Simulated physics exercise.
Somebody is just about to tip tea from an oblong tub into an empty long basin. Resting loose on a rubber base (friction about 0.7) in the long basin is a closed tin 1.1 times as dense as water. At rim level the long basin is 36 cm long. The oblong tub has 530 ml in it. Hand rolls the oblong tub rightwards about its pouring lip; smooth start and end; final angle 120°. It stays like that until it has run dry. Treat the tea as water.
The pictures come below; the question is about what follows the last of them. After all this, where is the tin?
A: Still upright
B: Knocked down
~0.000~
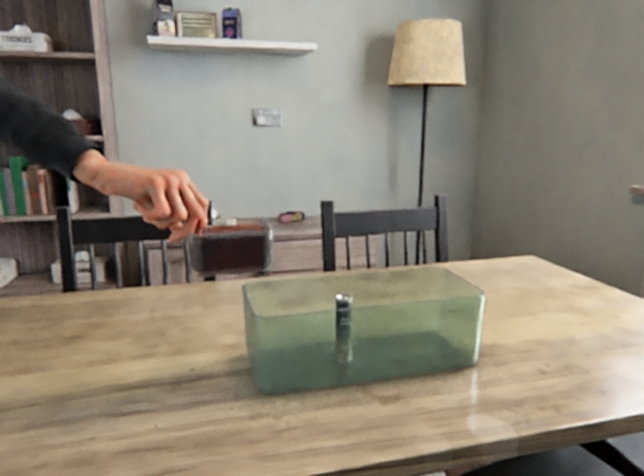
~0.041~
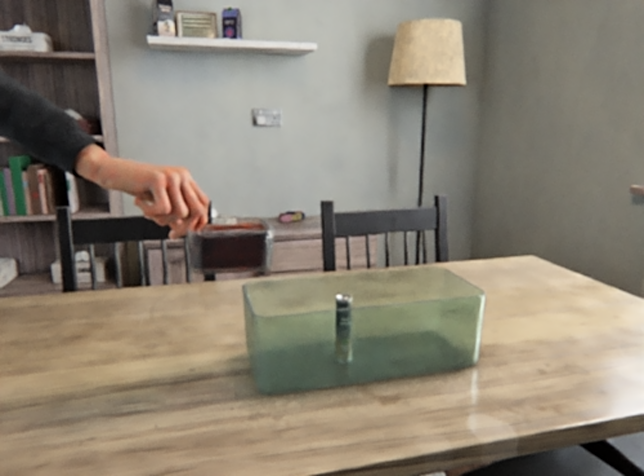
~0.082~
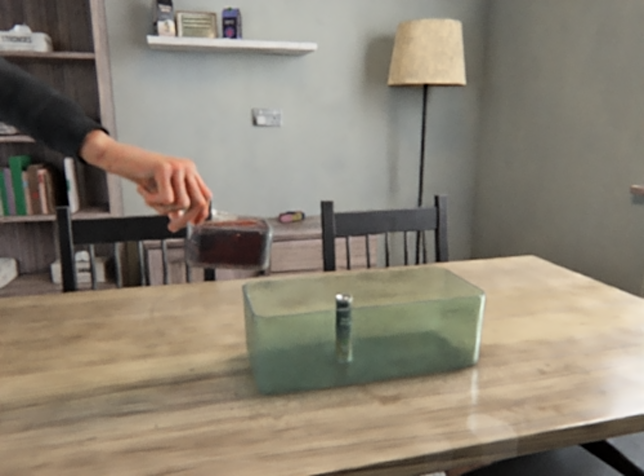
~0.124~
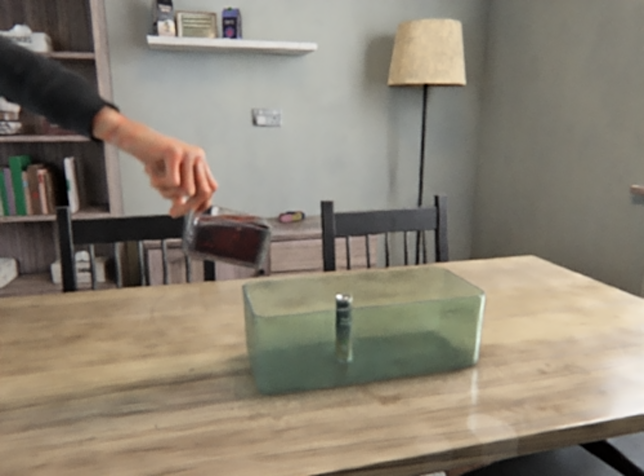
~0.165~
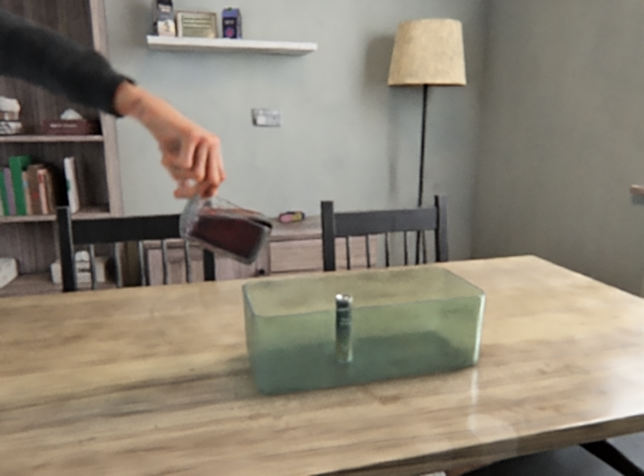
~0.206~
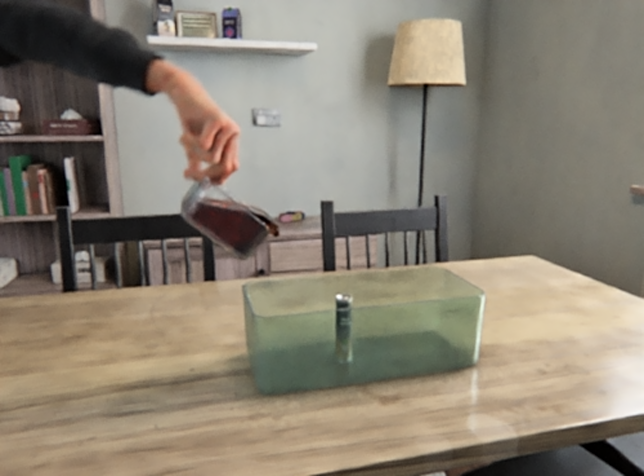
The answer is B.
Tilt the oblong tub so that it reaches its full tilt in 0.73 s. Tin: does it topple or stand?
With that tilt, the tin tips.
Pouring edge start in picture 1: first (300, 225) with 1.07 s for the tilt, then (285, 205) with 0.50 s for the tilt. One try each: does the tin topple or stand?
Try 1: Still standing; try 2: Still standing.
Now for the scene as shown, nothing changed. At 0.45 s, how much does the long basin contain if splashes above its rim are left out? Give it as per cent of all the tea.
20 %, roughly.
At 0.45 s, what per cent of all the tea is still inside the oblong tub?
Close to 16 percent of the liquid remains at that time.
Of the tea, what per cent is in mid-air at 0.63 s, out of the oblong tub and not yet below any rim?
7 in a hundred, give or take.
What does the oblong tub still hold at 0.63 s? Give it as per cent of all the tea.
0 %.
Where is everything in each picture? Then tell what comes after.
It leans 0°; its right rim is at (268, 225); the tea meets the walls at (190, 233) and (266, 230); the long basin's rim runs from (248, 300) to (463, 280); the tin's top is at (344, 300), in the first picture.
It leans 2°; its right rim is at (268, 225); the tea meets the walls at (190, 233) and (266, 228), in the second picture.
It leans 7°; its right rim is at (268, 225); the tea meets the walls at (189, 230) and (266, 224), in the third picture.
It leans 16°; its right rim is at (268, 225); the tea meets the walls at (187, 223) and (266, 221); 1 per cent is over the edge, in the fourth picture.
It leans 27°; its right rim is at (267, 225); the tea meets the walls at (187, 212) and (265, 221); 4 per cent is over the edge, in the fifth picture.
It leans 41°; its right rim is at (267, 225); the tea meets the walls at (185, 198) and (257, 212); 8 per cent is over the edge, in the sixth picture.
After 0.45 s the tilt is 115° and 15 per cent is still to pour; the tin stands where it began.
After 0.63 s the tilt is 120° and 0 per cent is still to pour; the tin leans 35°.
After 0.82 s the tilt is 120° and 0 per cent is still to pour; the tin lies on its side.
After 1.02 s the tilt is 120° and 0 per cent is still to pour; the tin lies on its side.
In the end the tin lies on its side.
